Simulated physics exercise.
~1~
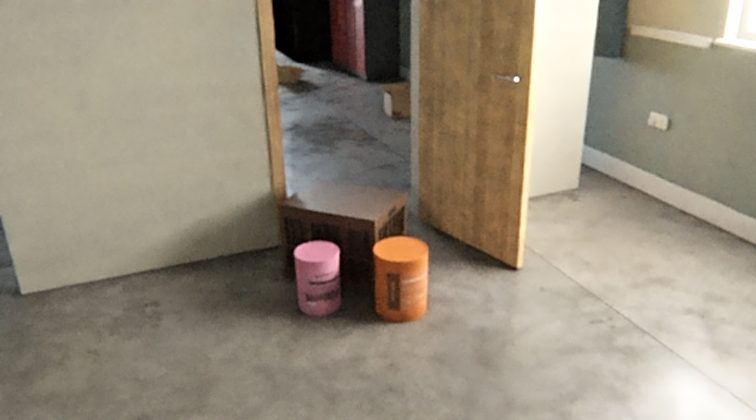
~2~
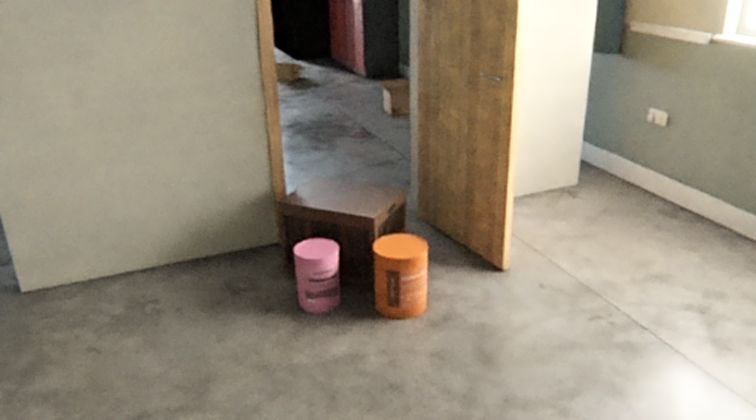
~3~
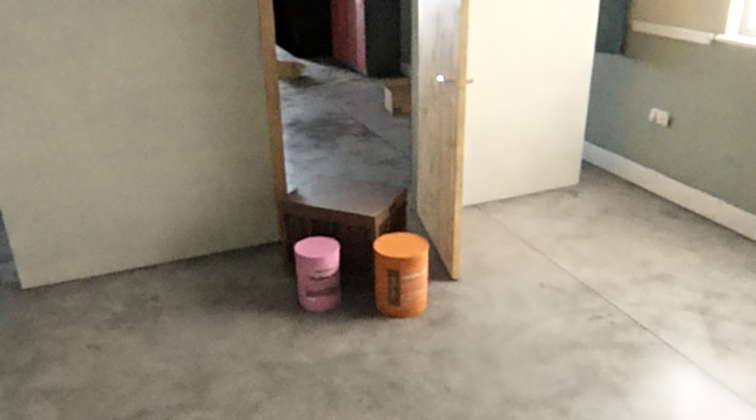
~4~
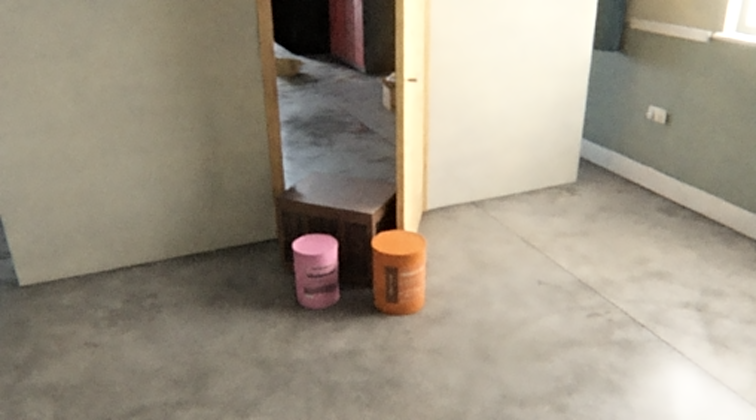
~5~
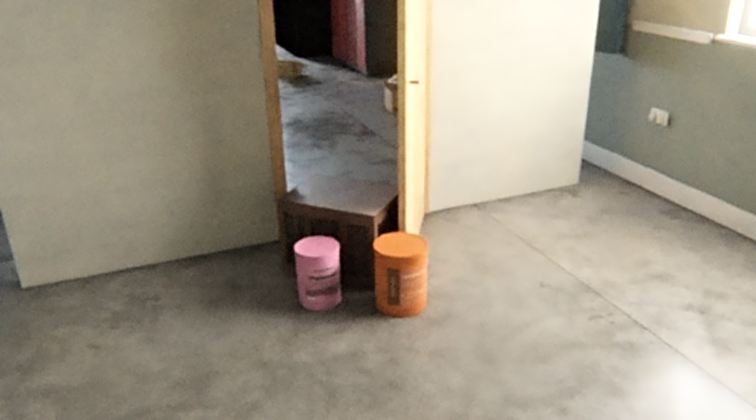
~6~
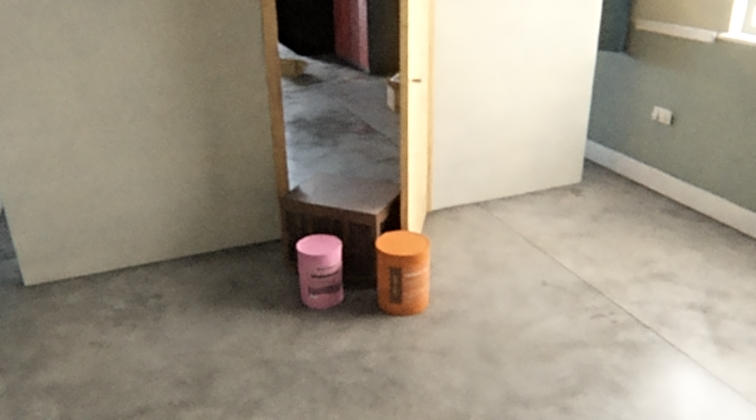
A doorway between pale partition walls opens onto a dim space beyond, seen from a slightly swaying viewpoint inside a room with a grey, mottled floor. A wooden door stands wide open on the right, while a brown chest sits in the opening, with a pink pail in front to the left and an orange one to the right. The door swings leftward, narrowing to a slim edge beside the chest. It then comes to rest, still well open. The chest and both pails remain in place, with nobody in view.
